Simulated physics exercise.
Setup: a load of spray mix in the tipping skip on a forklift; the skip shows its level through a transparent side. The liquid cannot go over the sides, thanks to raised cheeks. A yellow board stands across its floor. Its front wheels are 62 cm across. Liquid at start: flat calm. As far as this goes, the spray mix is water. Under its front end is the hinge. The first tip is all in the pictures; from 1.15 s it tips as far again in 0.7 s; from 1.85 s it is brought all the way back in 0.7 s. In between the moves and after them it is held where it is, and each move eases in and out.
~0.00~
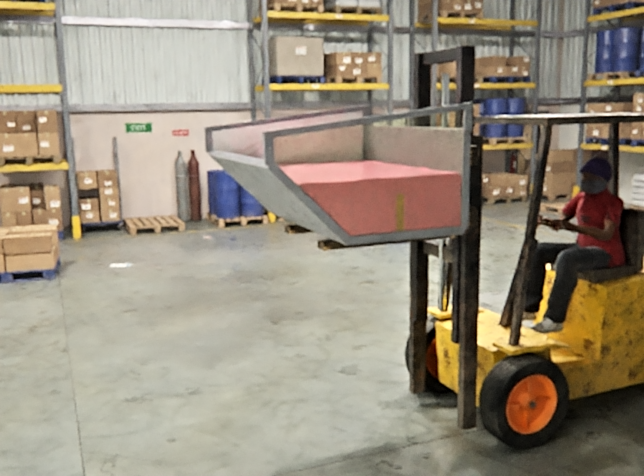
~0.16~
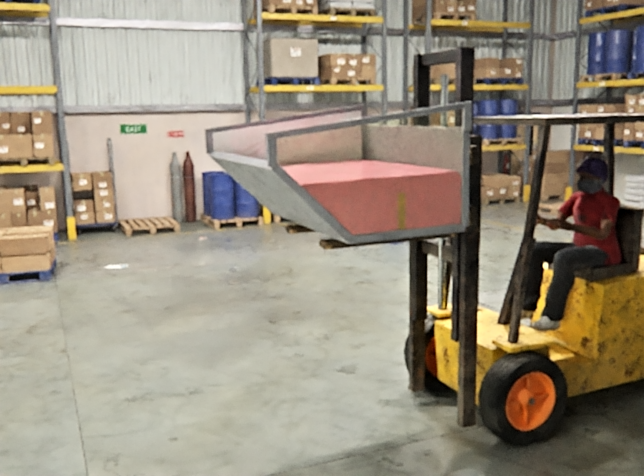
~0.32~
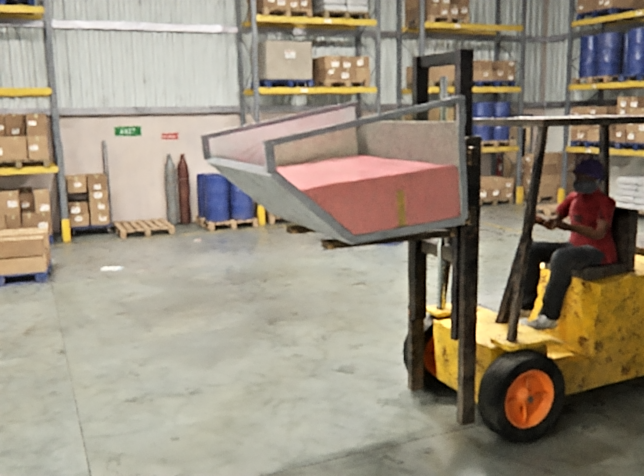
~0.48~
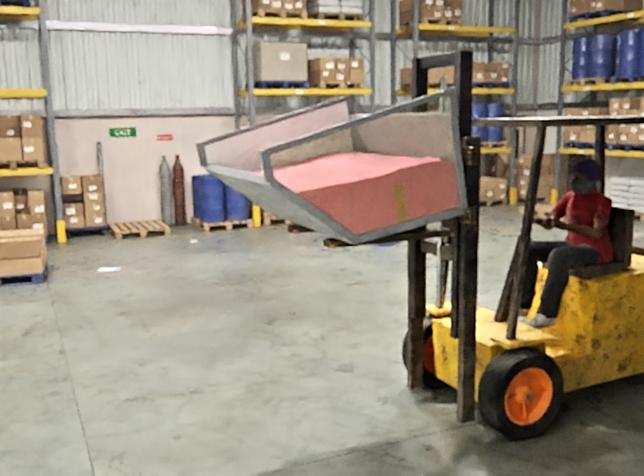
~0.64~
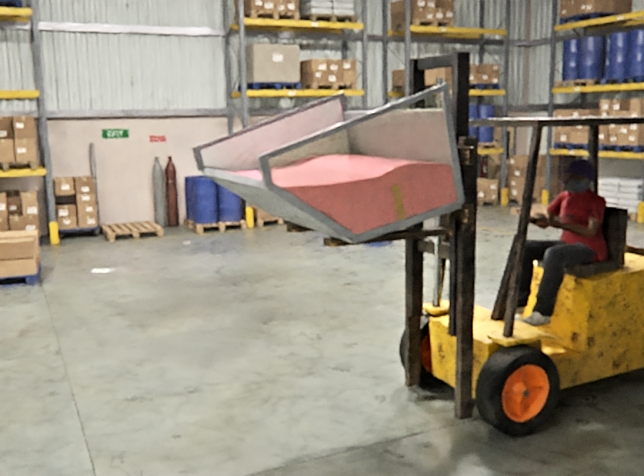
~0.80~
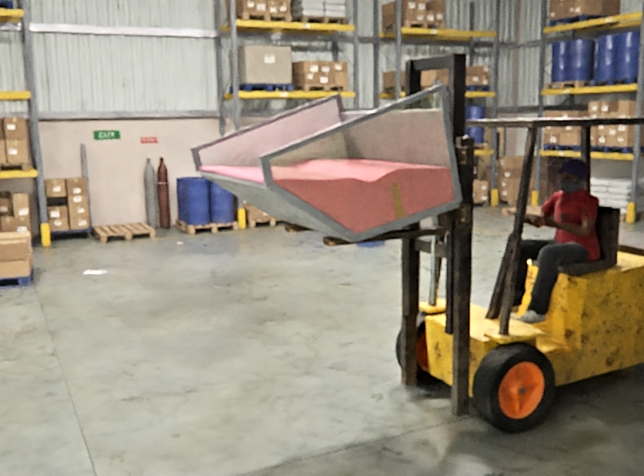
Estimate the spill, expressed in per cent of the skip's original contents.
The spill comes to around 28 in every hundred.
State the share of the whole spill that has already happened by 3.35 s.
Some 100 percent has come out by that time.
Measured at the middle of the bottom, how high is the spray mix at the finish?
It settles at around 22 cm at the middle.
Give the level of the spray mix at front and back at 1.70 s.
Level, front = 32 cm; level, back = 14 cm.
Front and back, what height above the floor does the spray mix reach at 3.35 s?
Reading: About 18 cm in front, about 28 cm behind.
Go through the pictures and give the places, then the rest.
In the first picture, level at the front (358, 181); level at the back (450, 175); the lip is at (273, 161); the front is on the left; a wheel hub at (536, 407).
In the second picture, level at the front (360, 180); level at the back (450, 173).
In the third picture, level at the front (358, 181); level at the back (447, 167); tilt 4° forwards.
In the fourth picture, level at the front (356, 182); level at the back (443, 161); tilt 9° forwards.
In the fifth picture, level at the front (354, 182); level at the back (440, 165); tilt 12° forwards.
In the sixth picture, level at the front (353, 179); level at the back (439, 170); tilt 12° forwards; the lip is at (273, 182); a wheel hub at (526, 392).
After 1.70 s the skip is at 24° forwards, the surface stands 31 cm on the front, 15 cm on the back; the loss stands at 7 per cent, over the front.
After 2.50 s the surface stands 27 cm on the front, 19 cm on the back; the loss stands at 27 per cent, over the front.
After 3.35 s the surface stands 18 cm on the front, 27 cm on the back; the loss stands at 28 per cent, over the front.
After 5.43 s the loss stands at 28 per cent, over the front, 87 of 315 litres.
